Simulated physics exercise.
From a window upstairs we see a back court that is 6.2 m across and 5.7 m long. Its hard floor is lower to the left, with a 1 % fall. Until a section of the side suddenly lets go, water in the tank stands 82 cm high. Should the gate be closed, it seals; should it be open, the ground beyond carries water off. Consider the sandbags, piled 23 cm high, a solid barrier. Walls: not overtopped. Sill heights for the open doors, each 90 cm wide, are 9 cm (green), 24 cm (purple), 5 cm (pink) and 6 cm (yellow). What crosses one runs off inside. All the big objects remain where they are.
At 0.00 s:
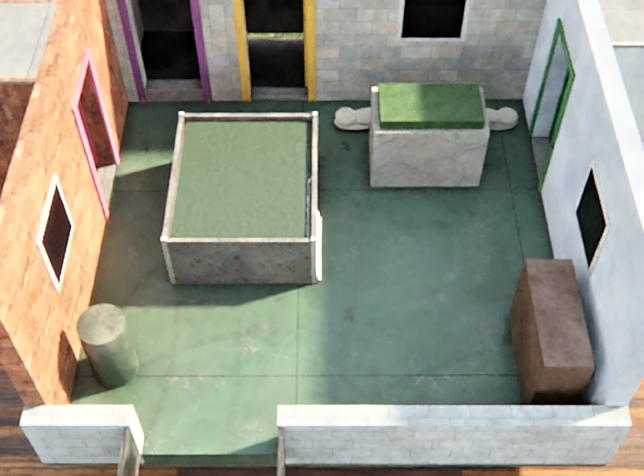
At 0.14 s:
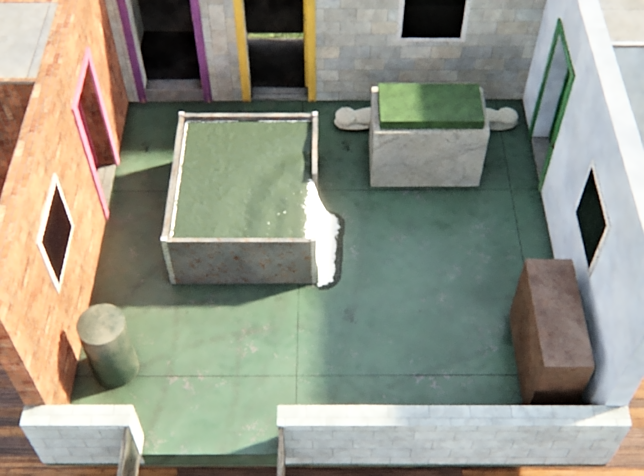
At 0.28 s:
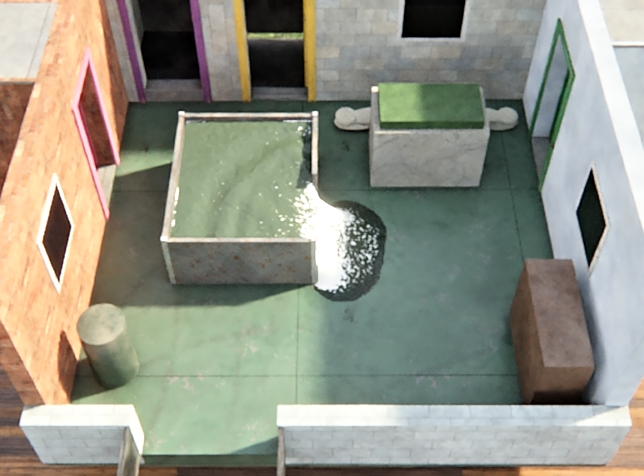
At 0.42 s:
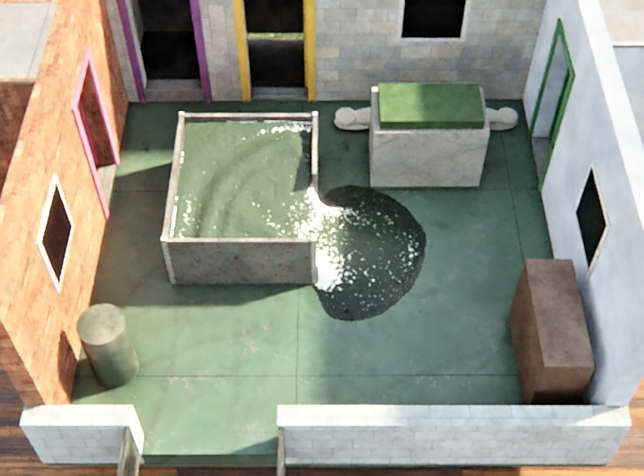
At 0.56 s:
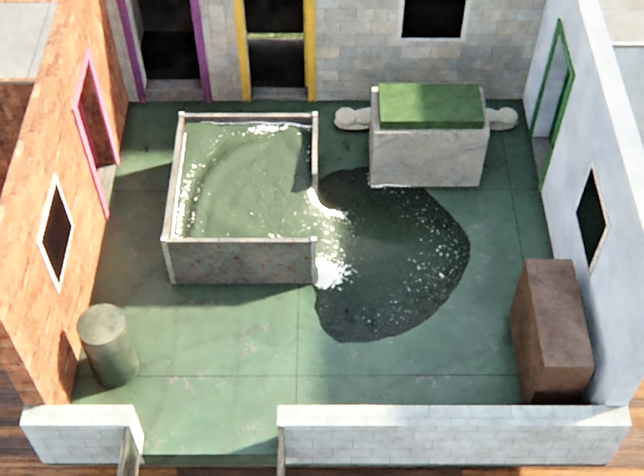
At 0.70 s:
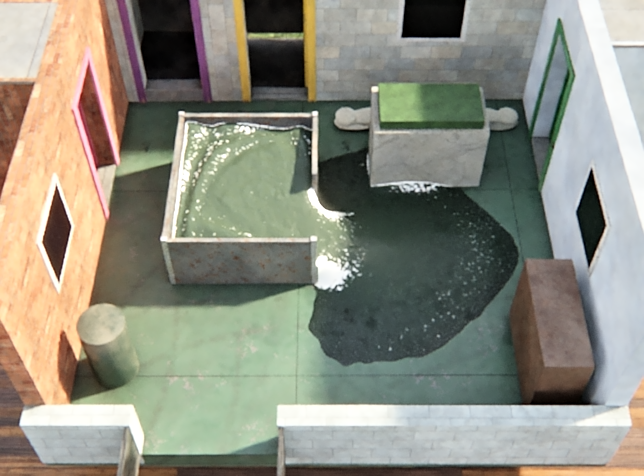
Water pours from the right side of a square tank and spreads across the green floor.
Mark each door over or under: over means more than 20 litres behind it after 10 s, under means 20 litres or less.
Green door over, purple door under, pink door over, yellow door under.
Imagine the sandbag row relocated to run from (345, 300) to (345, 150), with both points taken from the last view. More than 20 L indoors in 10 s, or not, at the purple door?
Next, purple ends up on the low side.
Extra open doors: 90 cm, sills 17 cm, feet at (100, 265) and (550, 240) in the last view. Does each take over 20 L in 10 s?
First door short of the limit, second door beyond the limit.
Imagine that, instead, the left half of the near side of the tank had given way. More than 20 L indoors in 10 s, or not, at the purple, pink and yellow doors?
Then: Purple under, pink under, yellow not over.
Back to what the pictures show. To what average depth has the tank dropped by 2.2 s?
42 cm.
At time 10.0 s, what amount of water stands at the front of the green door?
Roughly 9.0 centimetres.
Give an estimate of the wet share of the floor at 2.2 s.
40 %.
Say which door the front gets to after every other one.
It's the pink door that comes last.
After 1.4 s water covers 35 % of the floor and is deepest (43 cm) near (325, 261); green door 11 cm at the sill, 2 L in, purple door not reached, pink door not reached, yellow door not reached.
After 2.2 s water covers 40 % of the floor and is deepest (46 cm) near (573, 433); green door 19 cm at the sill, 23 L in, purple door not reached, pink door not reached, yellow door not reached.
After 3.5 s water covers 50 % of the floor and is deepest (32 cm) near (570, 340); green door 14 cm at the sill, 73 L in, purple door not reached, pink door not reached, yellow door 1 cm at the sill, 0 L in.
After 6.0 s water covers 90 % of the floor and is deepest (18 cm) near (70, 407); green door 17 cm at the sill, 115 L in, purple door 2 cm at the sill, 0 L in, pink door 5 cm at the sill, 0 L in, yellow door 5 cm at the sill, 0 L in.
After 10.0 s water covers 95 % of the floor and is deepest (16 cm) near (245, 103); green door 9 cm at the sill, 145 L in, purple door 14 cm at the sill, 0 L in, pink door 13 cm at the sill, 70 L in, yellow door 7 cm at the sill, 0 L in.
